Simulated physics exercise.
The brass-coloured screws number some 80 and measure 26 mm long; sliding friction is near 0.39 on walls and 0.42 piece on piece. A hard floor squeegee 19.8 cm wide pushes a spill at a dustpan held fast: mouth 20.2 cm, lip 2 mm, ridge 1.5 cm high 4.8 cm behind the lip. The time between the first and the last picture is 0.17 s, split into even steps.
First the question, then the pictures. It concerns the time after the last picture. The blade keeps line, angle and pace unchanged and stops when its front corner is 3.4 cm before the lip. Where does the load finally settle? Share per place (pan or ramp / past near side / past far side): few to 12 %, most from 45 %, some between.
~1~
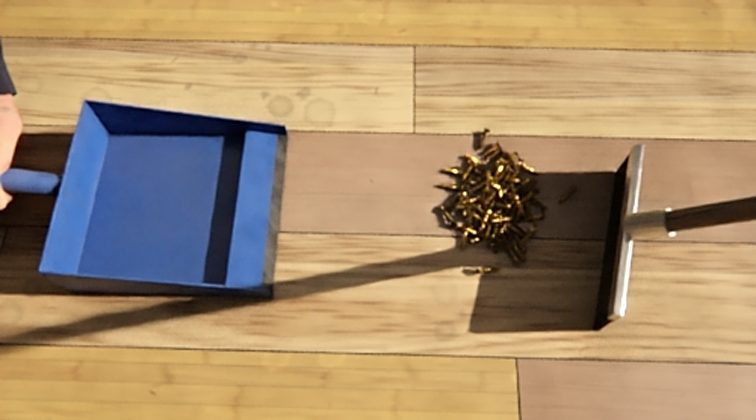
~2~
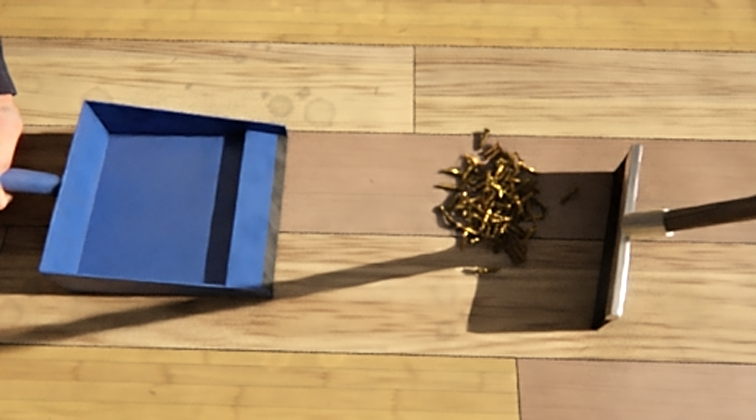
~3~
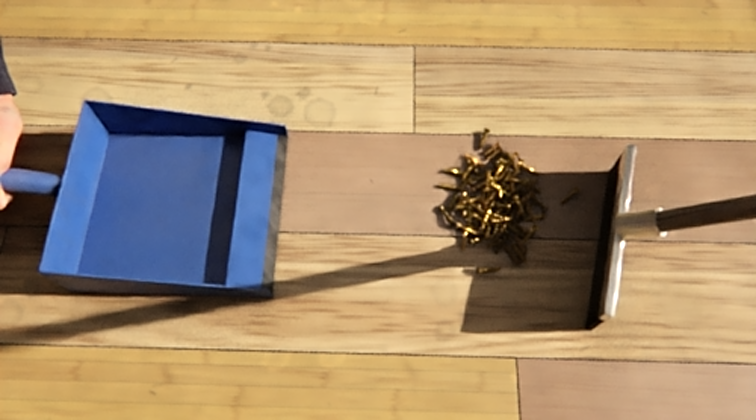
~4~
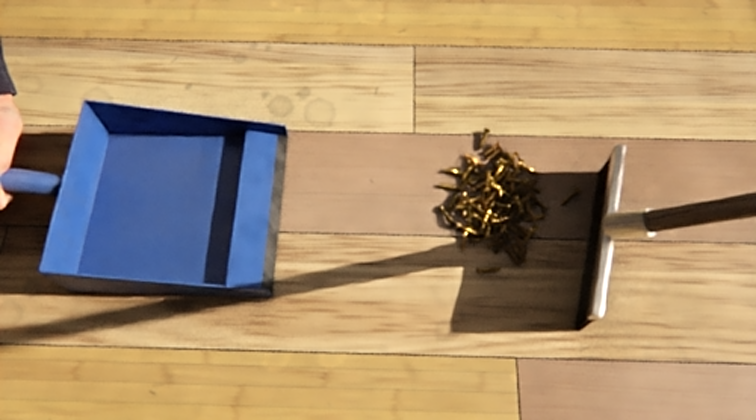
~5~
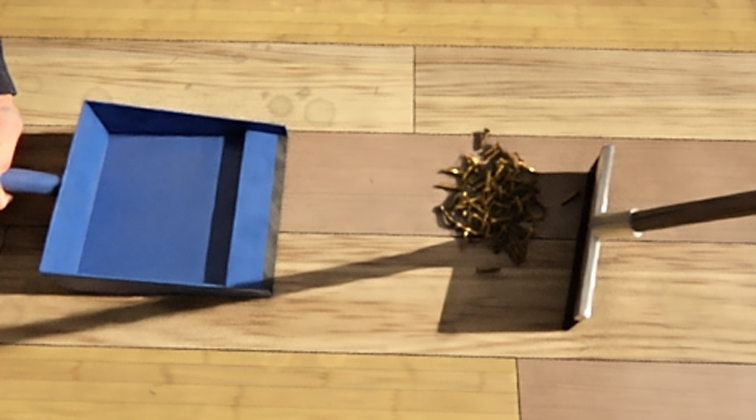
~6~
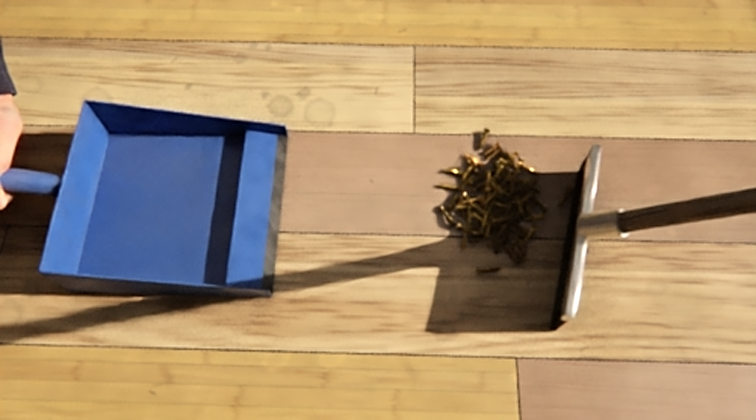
Pan: Few. Near side: Few. Far side: Few.
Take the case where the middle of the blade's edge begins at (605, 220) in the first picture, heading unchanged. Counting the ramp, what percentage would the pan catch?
Around 0 %.
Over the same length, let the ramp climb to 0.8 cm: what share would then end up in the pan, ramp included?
I'd put it near 0 per cent, ramp counted.
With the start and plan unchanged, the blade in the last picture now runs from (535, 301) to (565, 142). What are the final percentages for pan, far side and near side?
Pan: 0, far side: 25, near side: 0.
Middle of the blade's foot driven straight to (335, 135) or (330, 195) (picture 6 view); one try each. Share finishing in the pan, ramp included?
Some 0 and 0 per cent.
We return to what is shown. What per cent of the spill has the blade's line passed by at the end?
I'd say close to 35 per cent.
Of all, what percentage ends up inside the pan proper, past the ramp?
Around 0 percent.
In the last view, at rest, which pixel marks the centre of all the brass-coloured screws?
Approximately (335, 176) in the last view.
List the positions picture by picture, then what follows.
Blade from (614, 315) to (635, 152), moved 0.0 cm, 0 of the pieces shifted so far; middle of the pieces at (501, 194); pan at (169, 209), in the first frame.
Blade from (612, 315) to (633, 152), moved 0.2 cm, 0 of the pieces shifted so far; middle of the pieces at (501, 194), in the second frame.
Blade from (605, 315) to (628, 152), moved 0.9 cm, 0 of the pieces shifted so far; middle of the pieces at (501, 194), in the third frame.
Blade from (594, 315) to (617, 153), moved 2.0 cm, 0 of the pieces shifted so far; middle of the pieces at (501, 194), in the fourth frame.
Blade from (580, 315) to (605, 153), moved 3.3 cm, 1 of the pieces shifted so far; middle of the pieces at (501, 194), in the fifth frame.
Blade from (567, 315) to (594, 153), moved 4.6 cm, 1 of the pieces shifted so far; middle of the pieces at (501, 194); pan at (169, 209), in the sixth frame.
Then, 0.32 s after the last picture, middle of the blade 20 cm from the lip; 0 % over the lip, far side 0 %, near side 0 %.
Then, 0.53 s after the last picture, middle of the blade 11 cm from the lip; 0 % over the lip, far side 0 %, near side 0 %.
Then, 0.86 s after the last picture, middle of the blade 6 cm from the lip; 0 % over the lip, far side 0 %, near side 0 %.
In the end, pan 0 %, near side 0 %, far side 5 %, in front of the lip or behind the blade 100 %.
